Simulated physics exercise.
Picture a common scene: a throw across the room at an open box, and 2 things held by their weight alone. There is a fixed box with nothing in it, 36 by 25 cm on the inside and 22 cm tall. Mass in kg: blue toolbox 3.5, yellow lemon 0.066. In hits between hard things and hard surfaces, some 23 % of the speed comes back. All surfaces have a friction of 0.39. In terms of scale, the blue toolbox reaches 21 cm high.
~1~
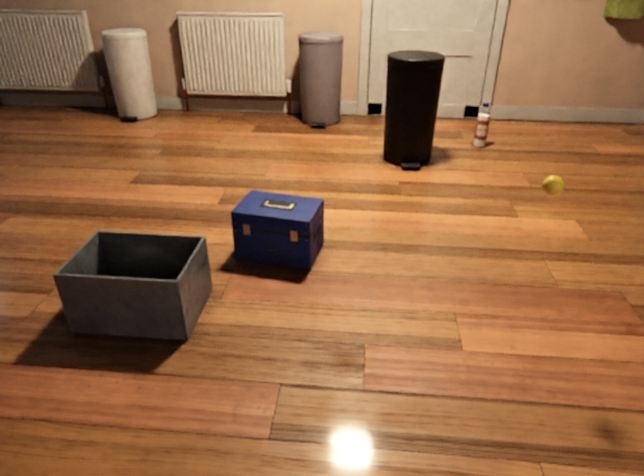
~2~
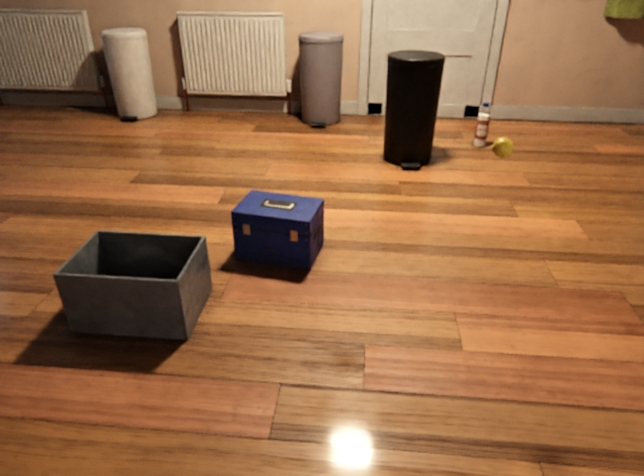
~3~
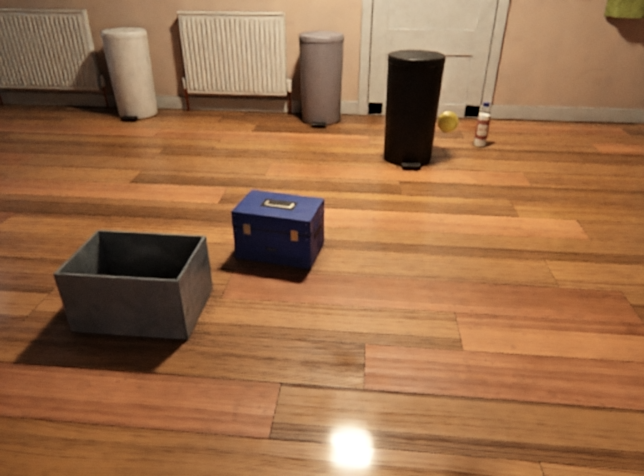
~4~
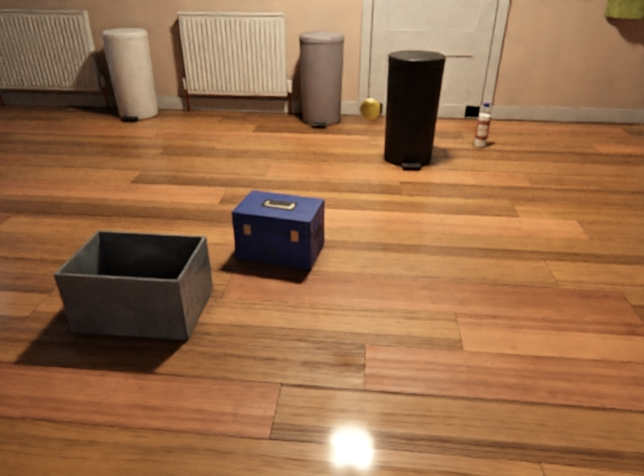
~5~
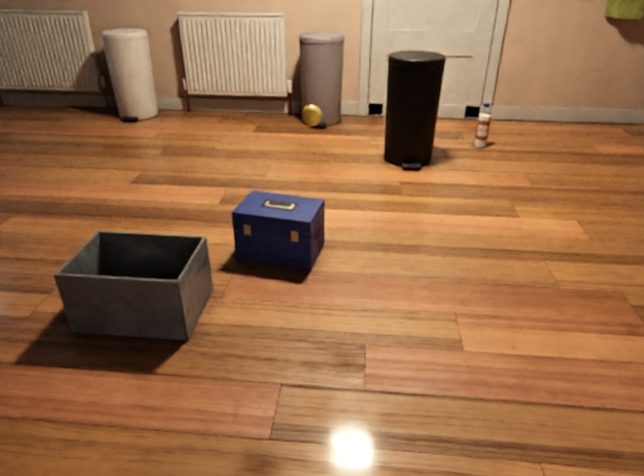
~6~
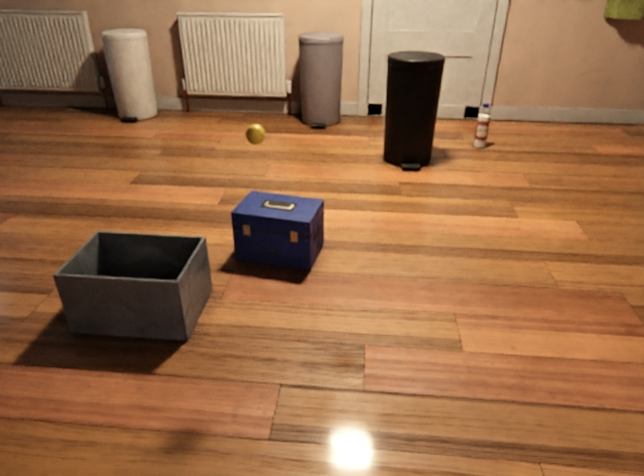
At the start, a yellow lemon is in the air at the right of a wood-floored room, with an open grey box and a blue toolbox on the left. The lemon travels left and rises past the black bin, then dips across the grey bin and drops lower, above and beyond the toolbox.
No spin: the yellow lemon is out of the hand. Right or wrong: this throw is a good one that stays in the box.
Right.
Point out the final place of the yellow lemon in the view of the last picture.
It stops at about (183, 307).
Then, 0.20 s later than the last frame, lemon inside the box; yellow lemon near (110, 264).
Then, 0.30 s later than the last frame, lemon inside the box; yellow lemon near (113, 299).
Then, 0.60 s later than the last frame, lemon inside the box; yellow lemon near (174, 306).
When it is over, lemon inside the box; blue toolbox within 10 cm of the start. End places, in pixels of the last picture, yellow lemon near (183, 307).
